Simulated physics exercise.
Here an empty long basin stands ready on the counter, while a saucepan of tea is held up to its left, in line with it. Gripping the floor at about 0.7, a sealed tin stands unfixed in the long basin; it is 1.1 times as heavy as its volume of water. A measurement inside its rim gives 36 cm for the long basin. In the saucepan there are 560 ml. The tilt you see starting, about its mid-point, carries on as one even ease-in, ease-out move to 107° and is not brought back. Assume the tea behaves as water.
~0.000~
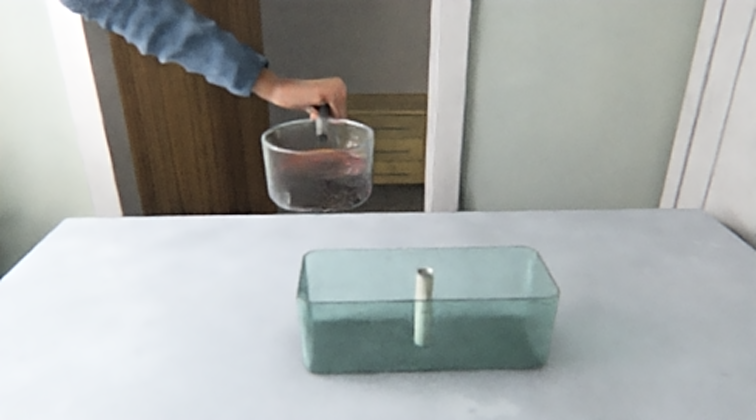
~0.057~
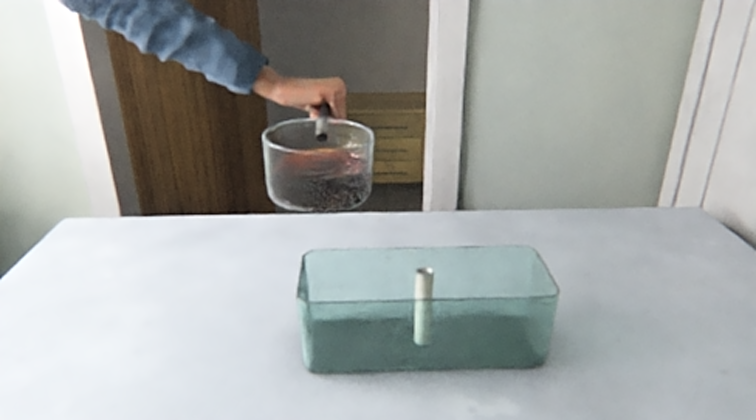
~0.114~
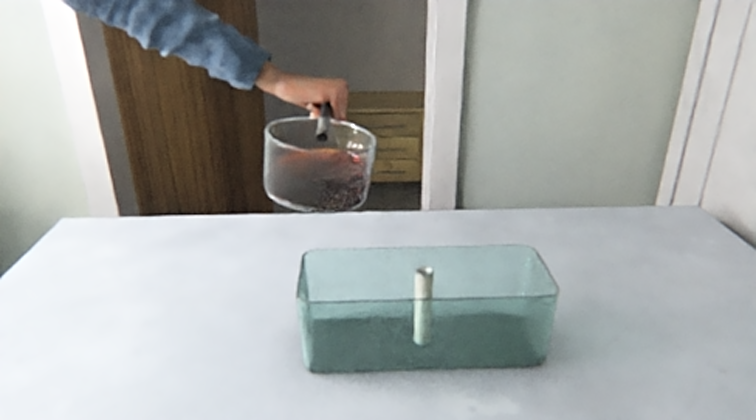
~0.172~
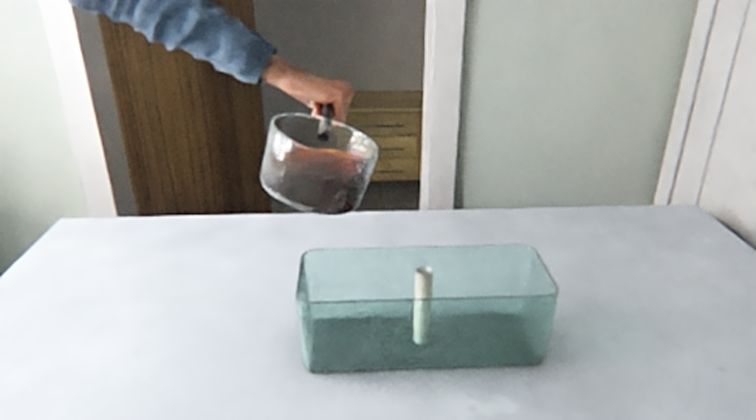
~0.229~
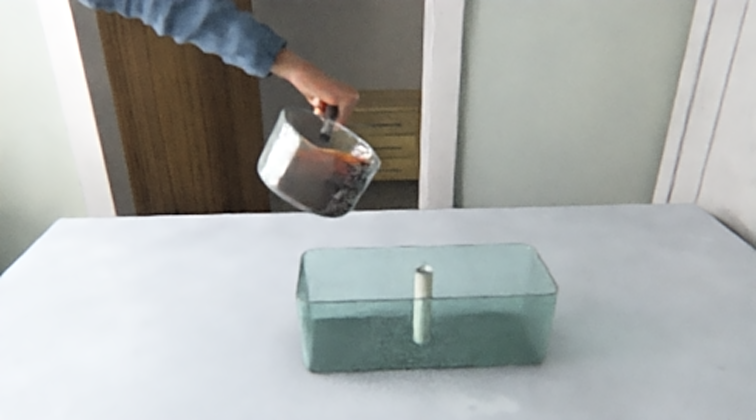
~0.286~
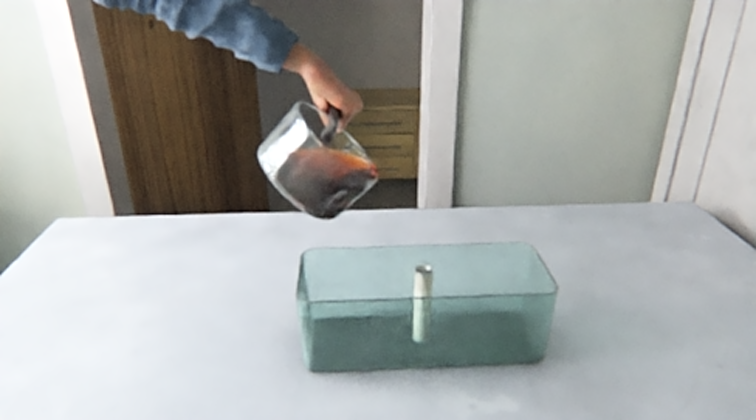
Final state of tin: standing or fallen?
It's bound to be brought down.
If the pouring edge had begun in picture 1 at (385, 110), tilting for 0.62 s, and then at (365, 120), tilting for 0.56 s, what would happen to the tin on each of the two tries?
In the first try it comes down; in the second it comes down.
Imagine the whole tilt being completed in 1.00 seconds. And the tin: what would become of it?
Well, the tin simply tips.
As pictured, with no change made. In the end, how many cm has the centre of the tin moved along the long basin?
Roughly 9.5 cm.
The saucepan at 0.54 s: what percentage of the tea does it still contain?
Portion remaining: Approx. 30 per cent.
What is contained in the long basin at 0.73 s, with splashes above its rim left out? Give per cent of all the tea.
Some 80 per cent.
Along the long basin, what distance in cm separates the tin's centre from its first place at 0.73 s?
The tin is about 2 cm from where it started.
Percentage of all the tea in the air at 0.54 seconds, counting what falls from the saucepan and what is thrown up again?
I'd say close to 50 per cent.
By 0.54 s the tilt is 101° and 30 per cent is still to pour; the tin stands where it began.
By 0.73 s the tilt is 107° and 8 per cent is still to pour; the tin stands 2 cm from where it began.
By 0.93 s the tilt is 107° and 1 per cent is still to pour; the tin leans 33°.
By 1.14 s the tilt is 107° and 0 per cent is still to pour; the tin lies on its side.
At rest the tin lies on its side.
